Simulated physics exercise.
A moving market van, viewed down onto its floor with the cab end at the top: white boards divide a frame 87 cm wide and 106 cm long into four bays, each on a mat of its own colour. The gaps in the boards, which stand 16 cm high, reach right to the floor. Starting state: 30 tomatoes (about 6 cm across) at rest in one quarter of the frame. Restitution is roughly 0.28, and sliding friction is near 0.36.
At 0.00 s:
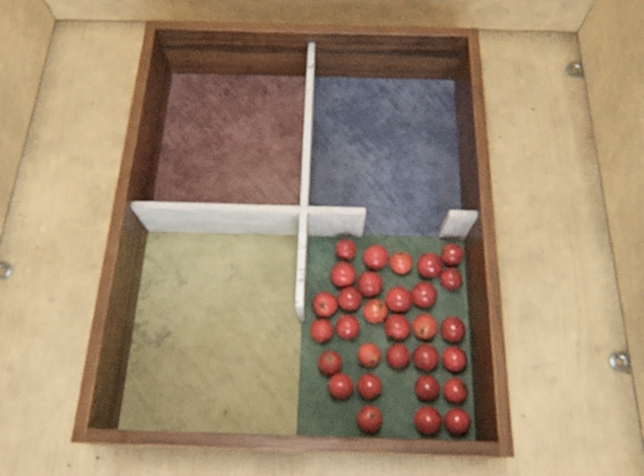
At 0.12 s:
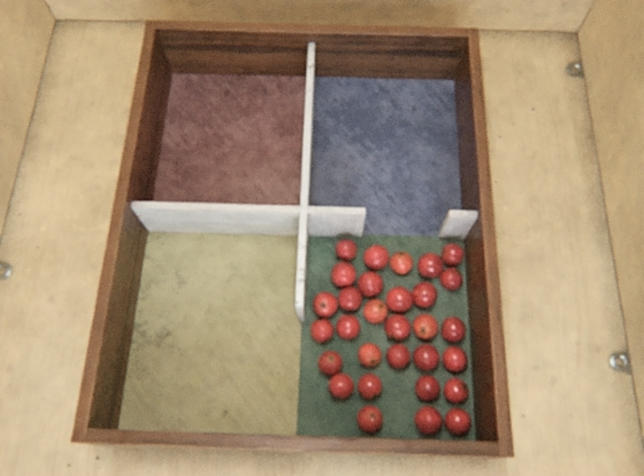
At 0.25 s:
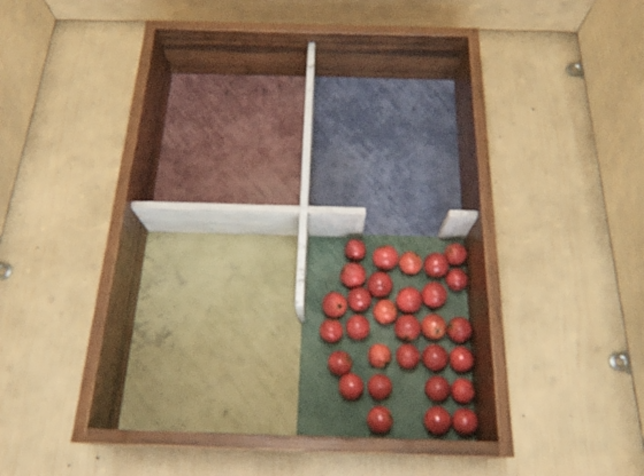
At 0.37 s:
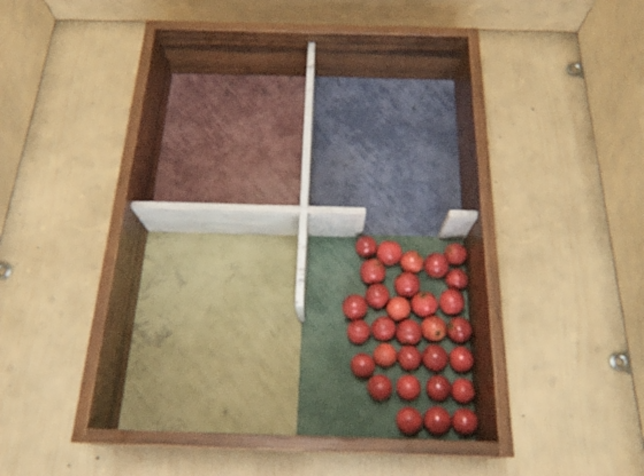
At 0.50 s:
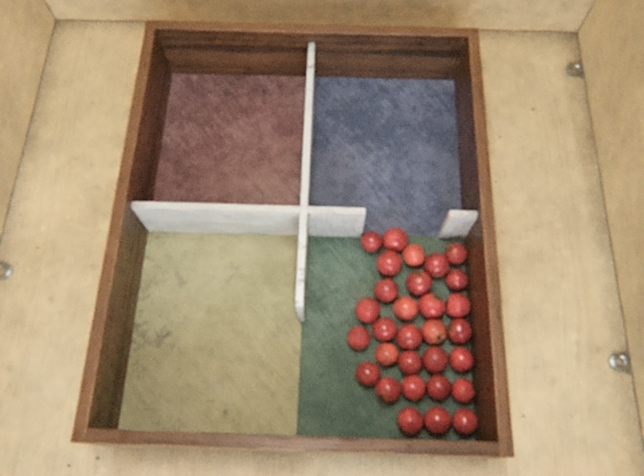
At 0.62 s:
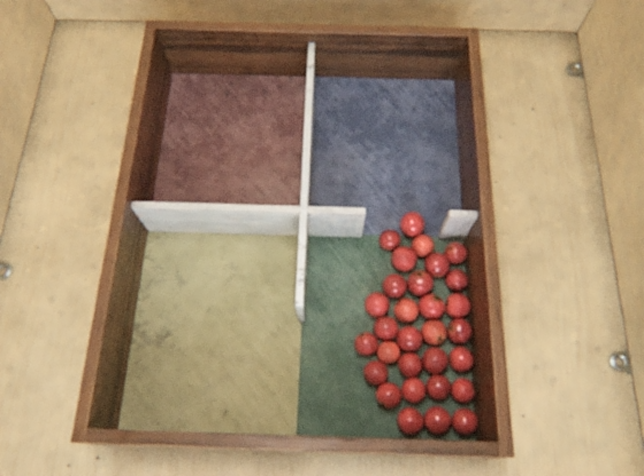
Wooden frame split by white boards, red tomatoes in the green bay sliding right and bunching, one edging into the gap toward blue.
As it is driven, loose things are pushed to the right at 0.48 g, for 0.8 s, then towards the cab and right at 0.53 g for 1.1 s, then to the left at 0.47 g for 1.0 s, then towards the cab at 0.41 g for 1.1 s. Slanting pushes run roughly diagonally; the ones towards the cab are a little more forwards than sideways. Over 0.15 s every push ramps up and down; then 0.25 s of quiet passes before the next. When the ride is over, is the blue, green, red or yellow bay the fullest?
The fullest is the blue bay.
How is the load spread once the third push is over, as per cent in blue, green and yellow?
Reading then: Blue 70 %, green 10 %, yellow 10 %.
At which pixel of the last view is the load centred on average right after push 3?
I'd put the average somewhere around (327, 172) in the last picture.
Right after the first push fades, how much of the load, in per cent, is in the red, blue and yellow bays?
After that push: Red 0, blue 10 and yellow 0 percent.
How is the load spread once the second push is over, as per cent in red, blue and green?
Red 0, blue 70, green 30 %.
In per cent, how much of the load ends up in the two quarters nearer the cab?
Near enough 80 per cent, I'd say.
After push 1 (1.04 s), 2 in the blue bay and 28 in the green bay.
After push 2 (2.39 s), 21 in the blue bay and 9 in the green bay.
After push 3 (3.64 s), 22 in the blue bay, 4 in the green bay and 4 in the yellow bay.
After push 4 (4.99 s), 23 in the blue bay, 3 in the green bay and 4 in the yellow bay.
Final count (at 5.52 s), 23 in the blue bay, 3 in the green bay and 4 in the yellow bay.
